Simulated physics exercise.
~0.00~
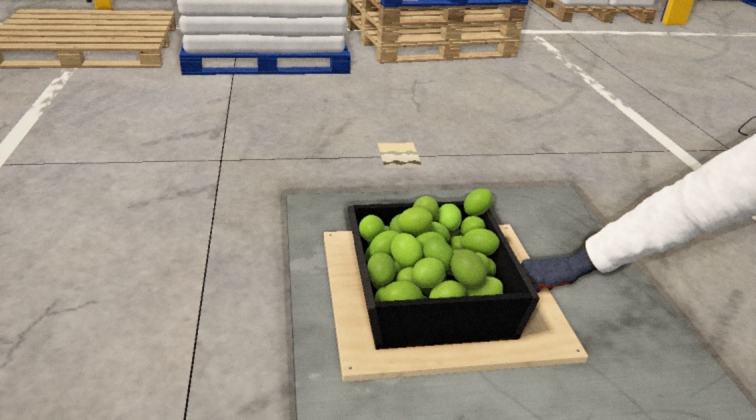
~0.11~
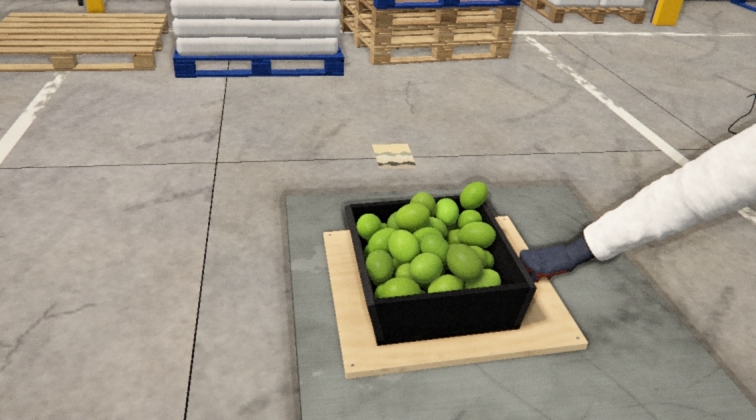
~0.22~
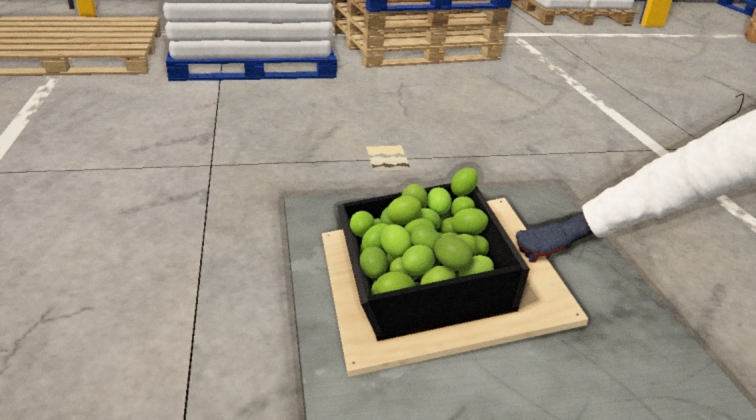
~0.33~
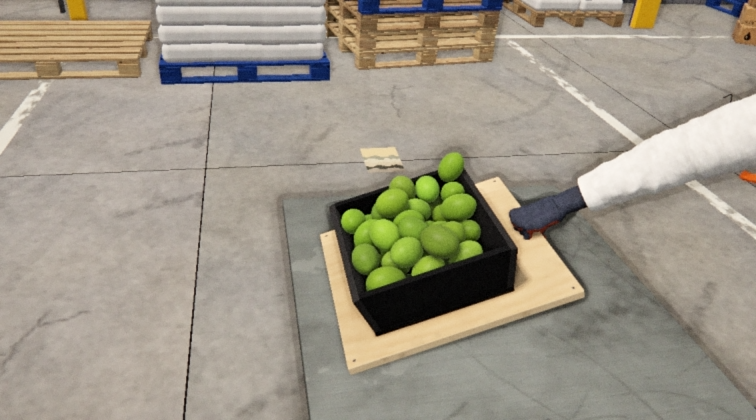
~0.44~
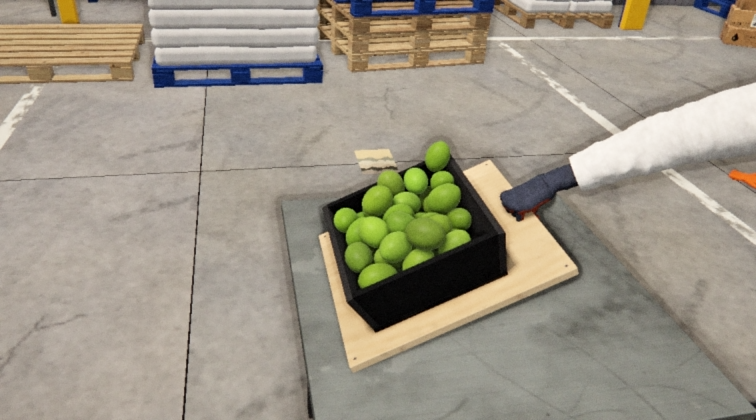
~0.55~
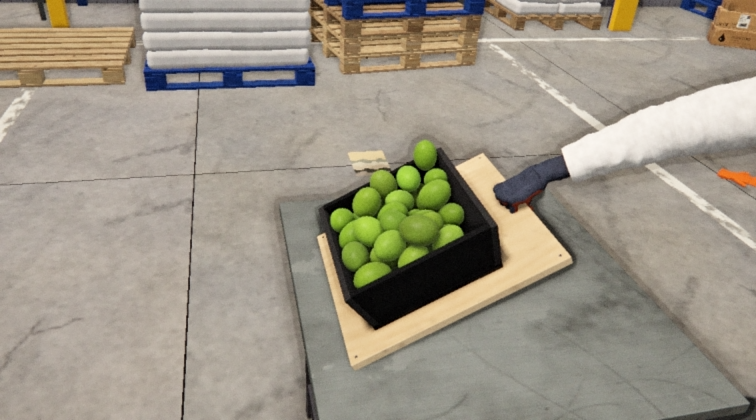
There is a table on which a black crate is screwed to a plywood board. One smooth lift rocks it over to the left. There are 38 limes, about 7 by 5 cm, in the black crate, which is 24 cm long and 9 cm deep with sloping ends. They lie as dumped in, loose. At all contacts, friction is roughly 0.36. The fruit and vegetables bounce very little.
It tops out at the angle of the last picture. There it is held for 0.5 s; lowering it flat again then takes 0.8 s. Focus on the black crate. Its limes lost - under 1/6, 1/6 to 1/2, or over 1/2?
I would predict the loss comes to less than one in six.
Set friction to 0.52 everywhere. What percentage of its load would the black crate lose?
In that case the black crate sheds 0 per cent of its load.
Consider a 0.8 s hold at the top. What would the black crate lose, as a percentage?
The black crate would shed 0 percent of its load.
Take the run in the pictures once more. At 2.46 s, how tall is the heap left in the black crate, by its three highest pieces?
That is close to 14 centimetres.
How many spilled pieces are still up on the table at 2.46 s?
Tally: Some 0.
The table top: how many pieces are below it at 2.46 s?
Number of pieces - roughly 0.
After 0.85 s, tilt 27°; the black crate has all 38.
After 1.24 s, tilt 23°; the black crate has all 38.
After 1.77 s, tilt 1°; the black crate has all 38.
When it is over (at 2.46 s), the black crate has all 38. Asked share, 0 of 38, 0 per cent.
